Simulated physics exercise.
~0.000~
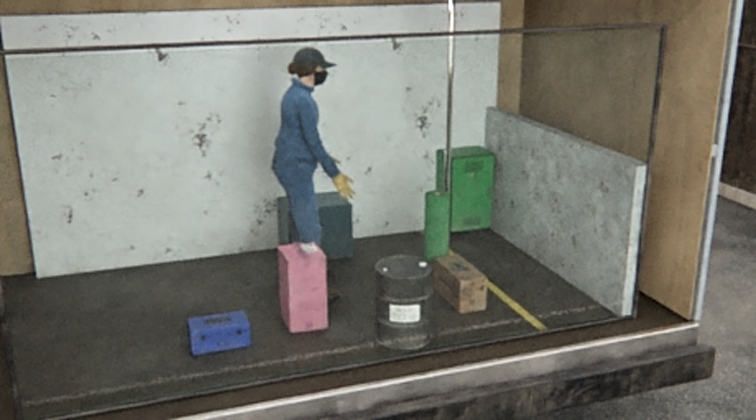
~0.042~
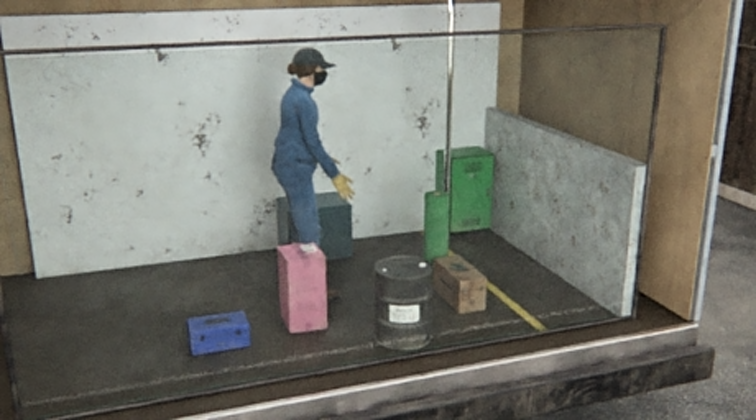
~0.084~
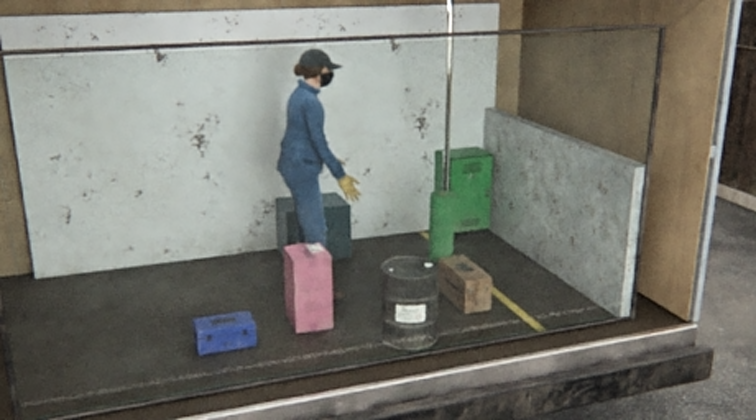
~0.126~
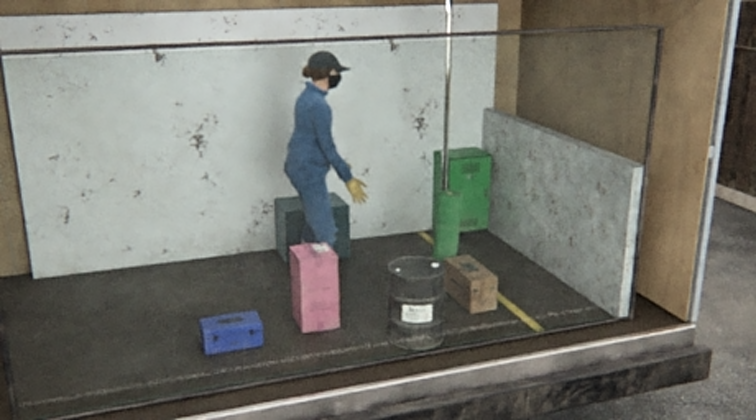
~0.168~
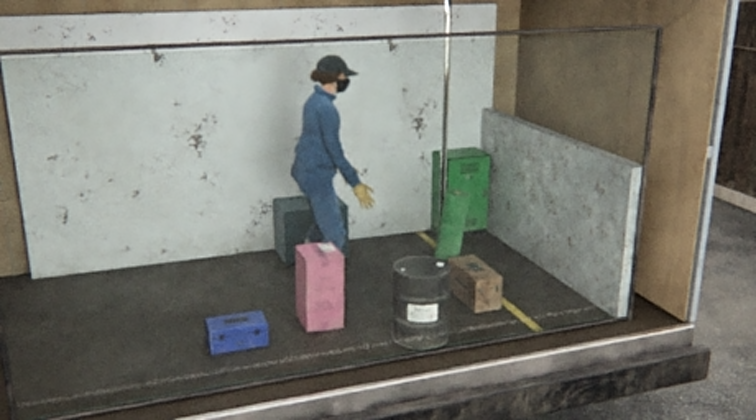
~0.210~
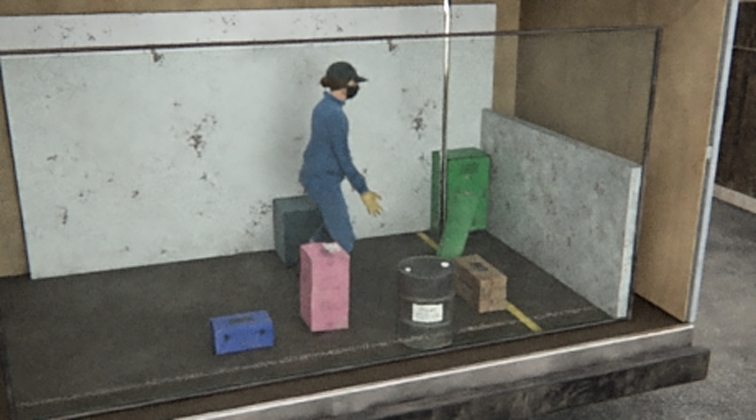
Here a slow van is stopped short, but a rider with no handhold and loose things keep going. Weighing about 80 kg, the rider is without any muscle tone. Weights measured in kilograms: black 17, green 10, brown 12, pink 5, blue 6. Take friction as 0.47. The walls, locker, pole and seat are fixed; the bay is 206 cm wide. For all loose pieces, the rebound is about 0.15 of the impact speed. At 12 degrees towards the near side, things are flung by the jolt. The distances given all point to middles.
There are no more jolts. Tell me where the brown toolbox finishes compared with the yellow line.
It ends up before the line.
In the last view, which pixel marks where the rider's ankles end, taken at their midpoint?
Close to pixel (341, 269).
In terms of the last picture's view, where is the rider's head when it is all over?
Around (434, 277).
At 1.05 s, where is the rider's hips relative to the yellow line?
It is roughly 90 cm short of the mark.
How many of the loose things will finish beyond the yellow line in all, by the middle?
Count: 1.
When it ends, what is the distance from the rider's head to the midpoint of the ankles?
Head and ankle midpoint end up around 70 centimetres apart.
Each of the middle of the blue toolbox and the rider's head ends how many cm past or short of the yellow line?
Blue toolbox 180 short, rider's head 40 short.
After 0.40 s the brown toolbox is 9 cm short of the yellow line, tilted 0°, near (486, 283) in the last picture's view.
After 0.65 s the brown toolbox is 9 cm short of the yellow line, tilted 0°, near (486, 283) in the last picture's view; the blue toolbox 177 cm short of the yellow line, tilted 0°.
After 1.05 s the brown toolbox is 9 cm short of the yellow line, tilted 0°, near (486, 283) in the last picture's view.
Final state at 1.5 s, black drum stops short of the yellow line; green roll crosses the yellow line; brown toolbox stops short of the yellow line; pink pack stops short of the yellow line; blue toolbox stops short of the yellow line; rider's hips stop short of the yellow line; rider's head stops short of the yellow line.
